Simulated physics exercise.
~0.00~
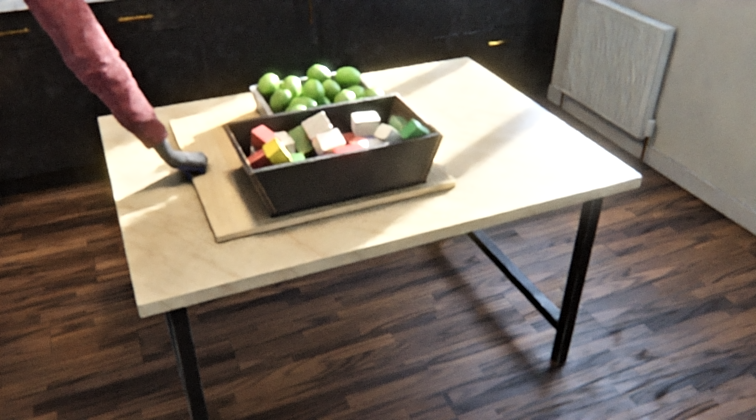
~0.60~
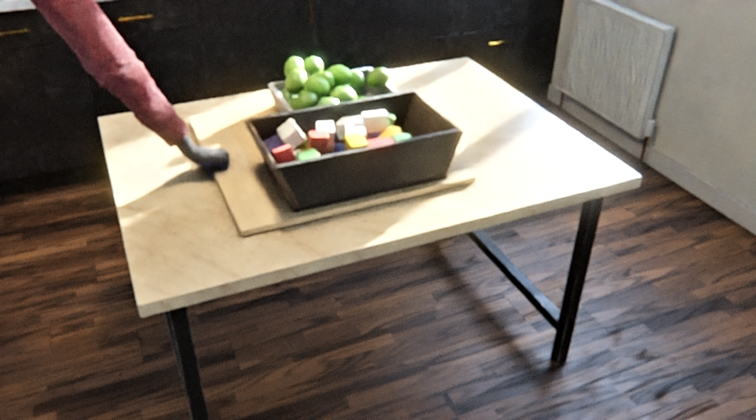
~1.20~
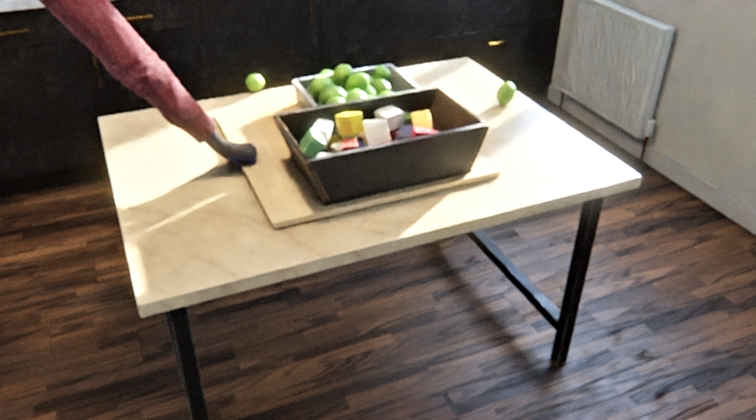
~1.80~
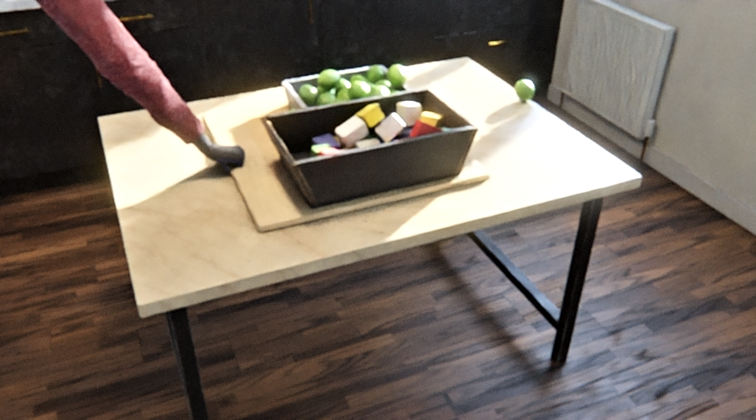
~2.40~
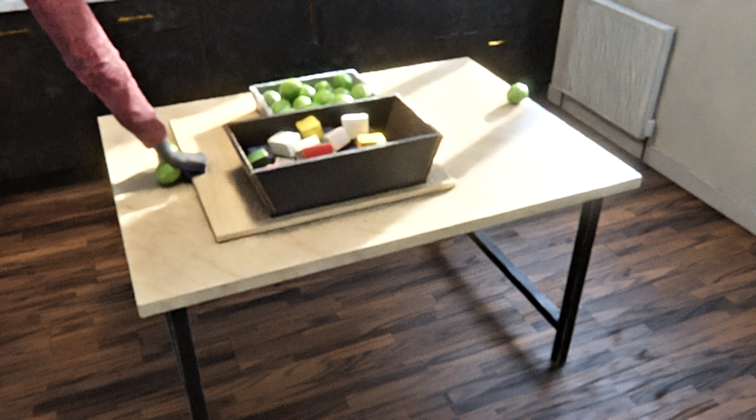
On a wooden table, a gloved hand slides a board right and back left, some limes escaping while toy bricks stay put.
